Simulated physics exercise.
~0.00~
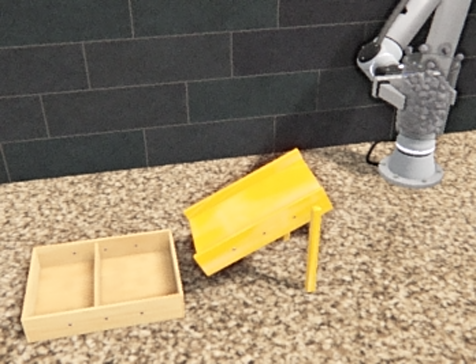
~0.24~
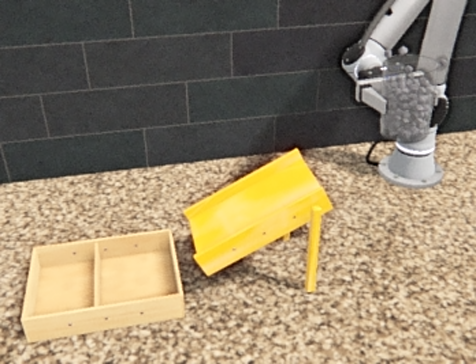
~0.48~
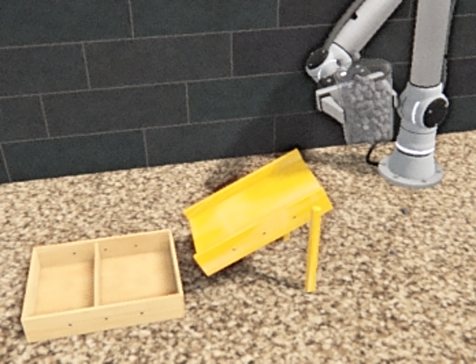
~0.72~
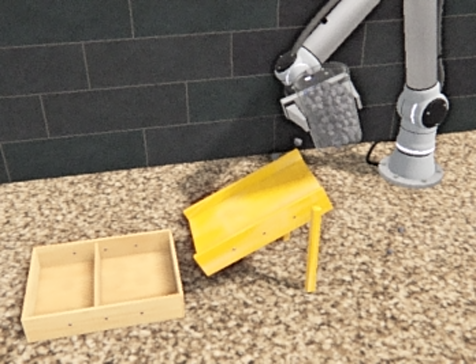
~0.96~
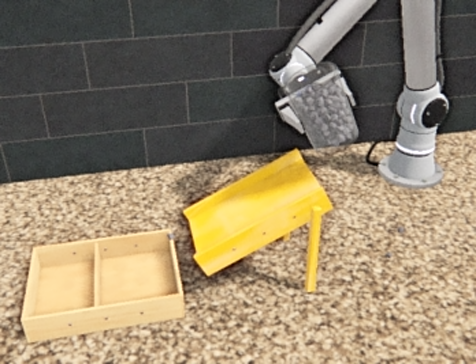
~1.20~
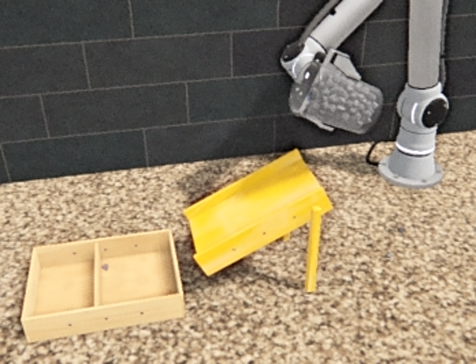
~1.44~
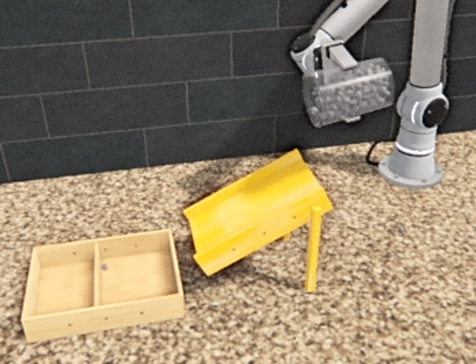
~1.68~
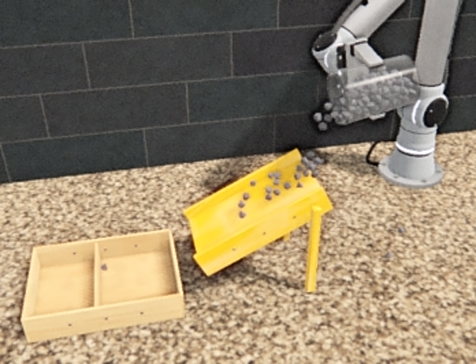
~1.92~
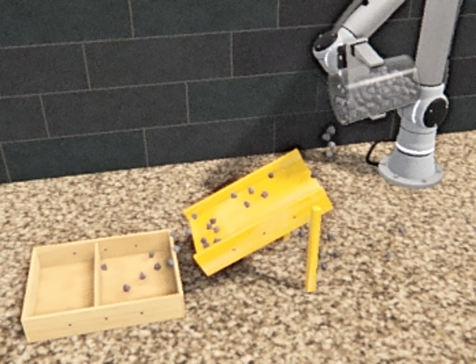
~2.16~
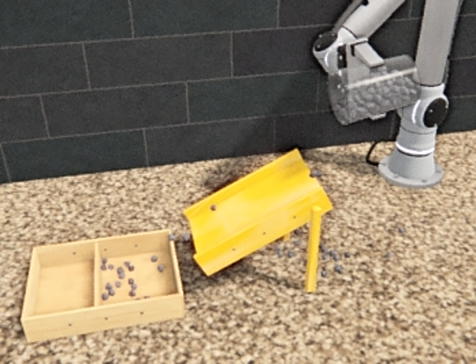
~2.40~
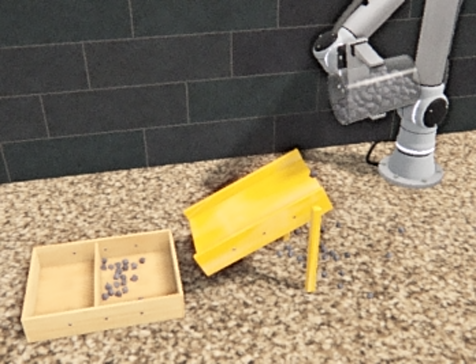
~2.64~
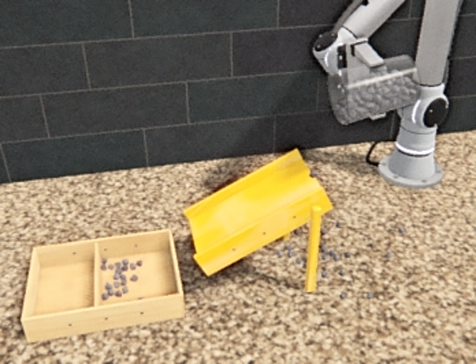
On a speckled stone counter before a dark brick wall, seen from slightly above, a yellow chute slopes down toward a pale two-part wooden box at the left. At the right, a grey and white robot arm holds a grey, pebble-filled beaker upright. The arm carries it left, leaning it toward the chute, then draws back right as it tips onto its side. Small grey pebbles spill out, roll down the chute and drop into the box's right part. Some land on the counter, and the arm stays still with many pebbles still in the tipped beaker.
